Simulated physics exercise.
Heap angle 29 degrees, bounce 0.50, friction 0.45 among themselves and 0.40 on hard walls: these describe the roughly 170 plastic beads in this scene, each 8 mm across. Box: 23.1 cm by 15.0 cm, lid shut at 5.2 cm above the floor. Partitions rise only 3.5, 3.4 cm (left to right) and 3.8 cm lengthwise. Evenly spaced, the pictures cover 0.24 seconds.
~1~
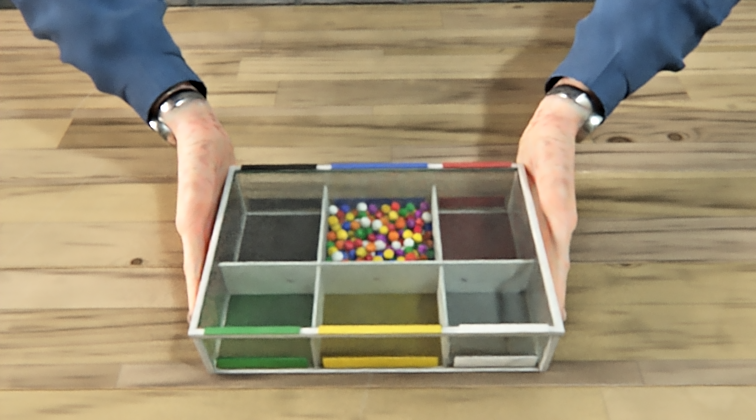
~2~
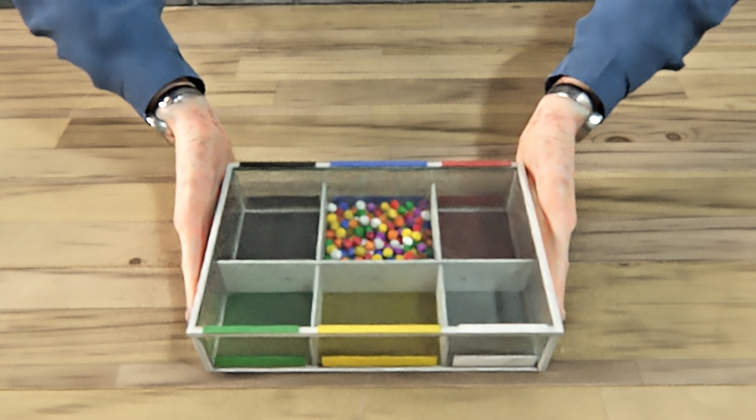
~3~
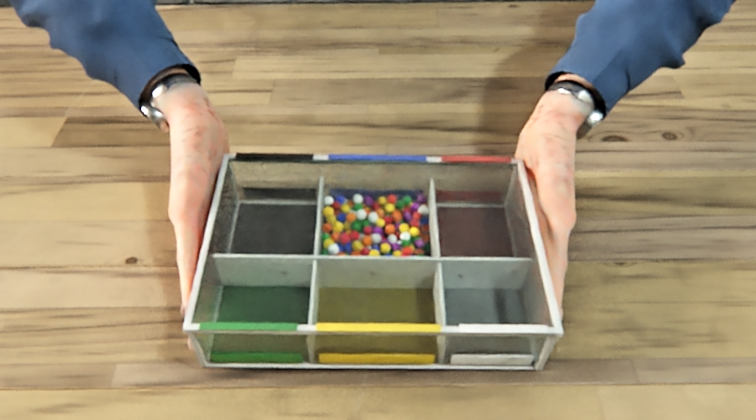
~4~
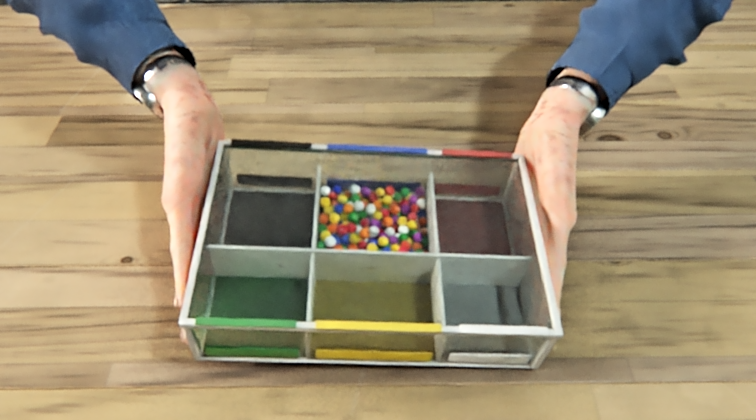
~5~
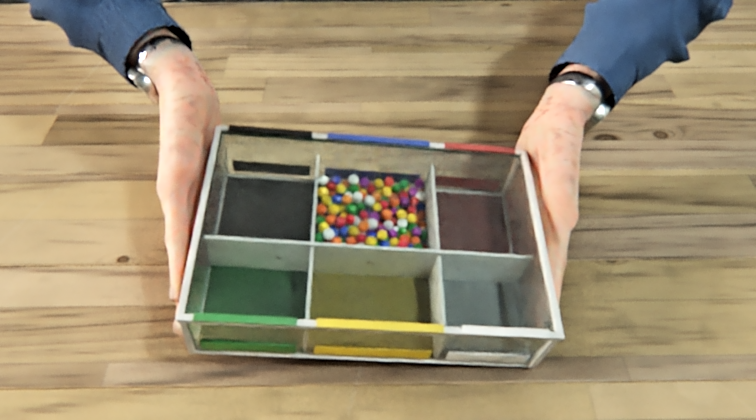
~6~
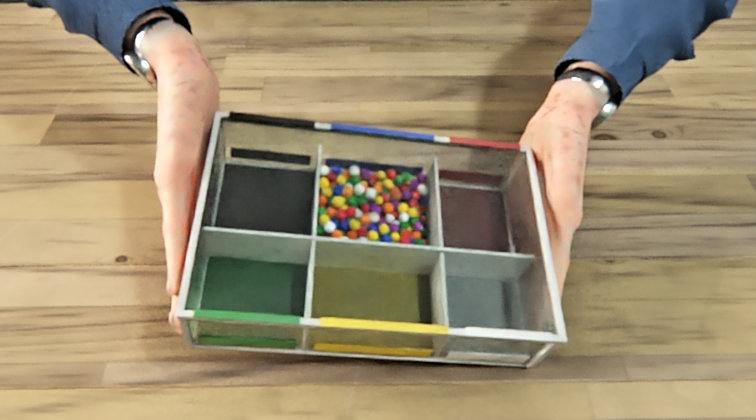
On a wooden plank surface, two hands in blue sleeves hold a clear six-compartment box level, with multicolored beads filling the back middle section. The hands then gradually tilt the box, raising its back and left side somewhat, while the beads stay within the same blue-marked compartment.
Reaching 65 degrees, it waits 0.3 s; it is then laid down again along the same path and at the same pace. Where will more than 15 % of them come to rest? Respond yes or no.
Red: No; blue: Yes; green: No; yellow: No; white: No; black: No.
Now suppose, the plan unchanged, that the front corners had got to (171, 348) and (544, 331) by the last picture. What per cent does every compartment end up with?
By the end, red has 0%, blue has 95%, green has 0%, yellow has 0%, white has 0% and black has 0%.
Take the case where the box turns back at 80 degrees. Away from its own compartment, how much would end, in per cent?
Roughly 25 %.
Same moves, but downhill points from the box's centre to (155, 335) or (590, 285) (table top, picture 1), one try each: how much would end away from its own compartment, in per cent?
About 5 and 5 per cent.
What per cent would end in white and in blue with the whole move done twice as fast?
White = 10 per cent, blue = 85 per cent.
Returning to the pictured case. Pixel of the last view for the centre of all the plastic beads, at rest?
After settling, the middle sits near (390, 259).
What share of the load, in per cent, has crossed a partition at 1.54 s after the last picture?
Around 5 percent.
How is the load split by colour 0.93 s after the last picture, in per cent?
It splits as red 0, blue 100, green 0, yellow 0, white 0 and black 0 percent.
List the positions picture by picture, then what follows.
In the first frame, box tilt 0 degrees, front corners at (197, 331) and (556, 328); blue 100 %.
In the second frame, box tilt 1 degrees, front corners at (195, 330) and (555, 328).
In the third frame, box tilt 3 degrees, front corners at (191, 326) and (555, 329).
In the fourth frame, box tilt 6 degrees, front corners at (187, 320) and (555, 331), lowest corner right front.
In the fifth frame, box tilt 10 degrees, front corners at (184, 315) and (556, 334), lowest corner right front.
In the sixth frame, box tilt 13 degrees, front corners at (184, 312) and (559, 337), lowest corner right front; blue 100 %.
Then, 0.93 s after the last picture, tilt 65 degrees; blue 100 %.
Then, 1.54 s after the last picture, tilt 34 degrees; blue 95 %, white 5 %.
Then, 2.21 s after the last picture, tilt 0 degrees; blue 95 %, white 5 %.
In the end, red 0 %, blue 95 %, green 0 %, yellow 0 %, white 5 %, black 0 %.
